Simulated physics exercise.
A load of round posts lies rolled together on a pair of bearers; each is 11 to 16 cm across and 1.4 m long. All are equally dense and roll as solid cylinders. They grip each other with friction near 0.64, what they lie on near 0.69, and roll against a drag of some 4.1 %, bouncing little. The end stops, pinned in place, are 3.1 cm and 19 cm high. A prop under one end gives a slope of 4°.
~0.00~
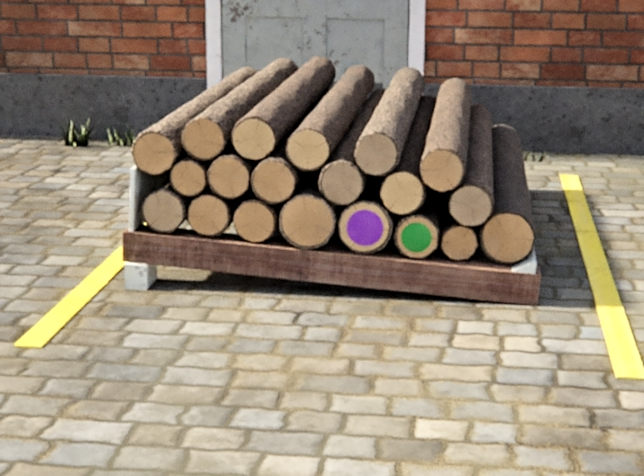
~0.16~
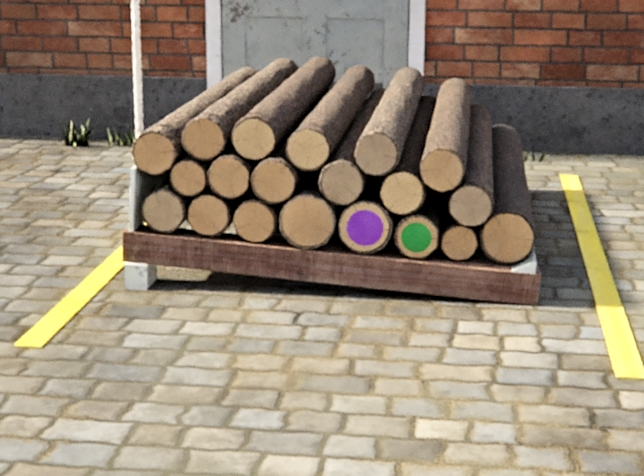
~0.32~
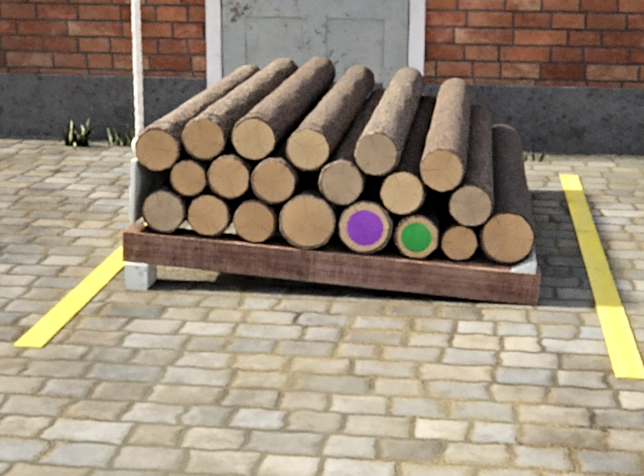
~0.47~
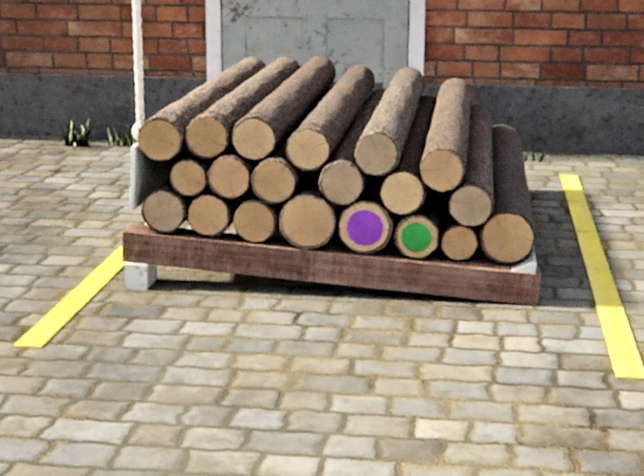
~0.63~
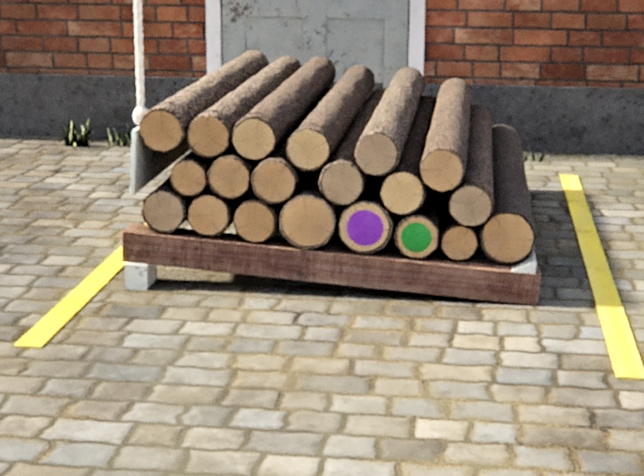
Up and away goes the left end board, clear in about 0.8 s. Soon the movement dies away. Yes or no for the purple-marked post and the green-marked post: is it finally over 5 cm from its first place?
Purple: No; green: No.
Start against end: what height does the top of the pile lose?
About 0 cm.
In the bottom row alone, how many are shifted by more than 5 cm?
0 of them.
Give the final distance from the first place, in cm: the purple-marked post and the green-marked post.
Purple-marked post: 0, green-marked post: 0.
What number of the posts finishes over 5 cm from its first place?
The count is 1.
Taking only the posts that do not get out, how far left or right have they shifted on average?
Some 0 cm rightwards.
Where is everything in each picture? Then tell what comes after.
In the first frame, 20 posts, 8 on the base, highest (253, 138); purple (365, 228), green (416, 238); left end board (19 cm) (132, 194); right chock (3.1 cm) (534, 263); left end propped up; lines (92, 284) and (610, 307).
In the second frame, the left end board has not moved yet, at (132, 194); the rest still.
In the third frame, the left end board is 2.2 cm out, at (132, 187); 1 post slipping; bottom ones (163, 212) (209, 216) (255, 222) (307, 222) (365, 228) (416, 238) (459, 243) (507, 239).
In the fourth frame, the left end board is 6 cm out, at (133, 172); 1 post slipping.
In the fifth frame, the left end board is 11 cm out, at (133, 156); 2 posts slipping; purple (365, 228), green (416, 238).
After 1.11 s, 1 now displaced over 5 cm; purple in place; green in place.
After 1.43 s, 1 now displaced over 5 cm; 1 across the left yellow line; purple in place; green in place.
In the end, by 2.2 s, 1 moved over 5 cm; 1 across the left yellow line; purple in place; green in place; top of the pile 51 cm high, from 51 cm.
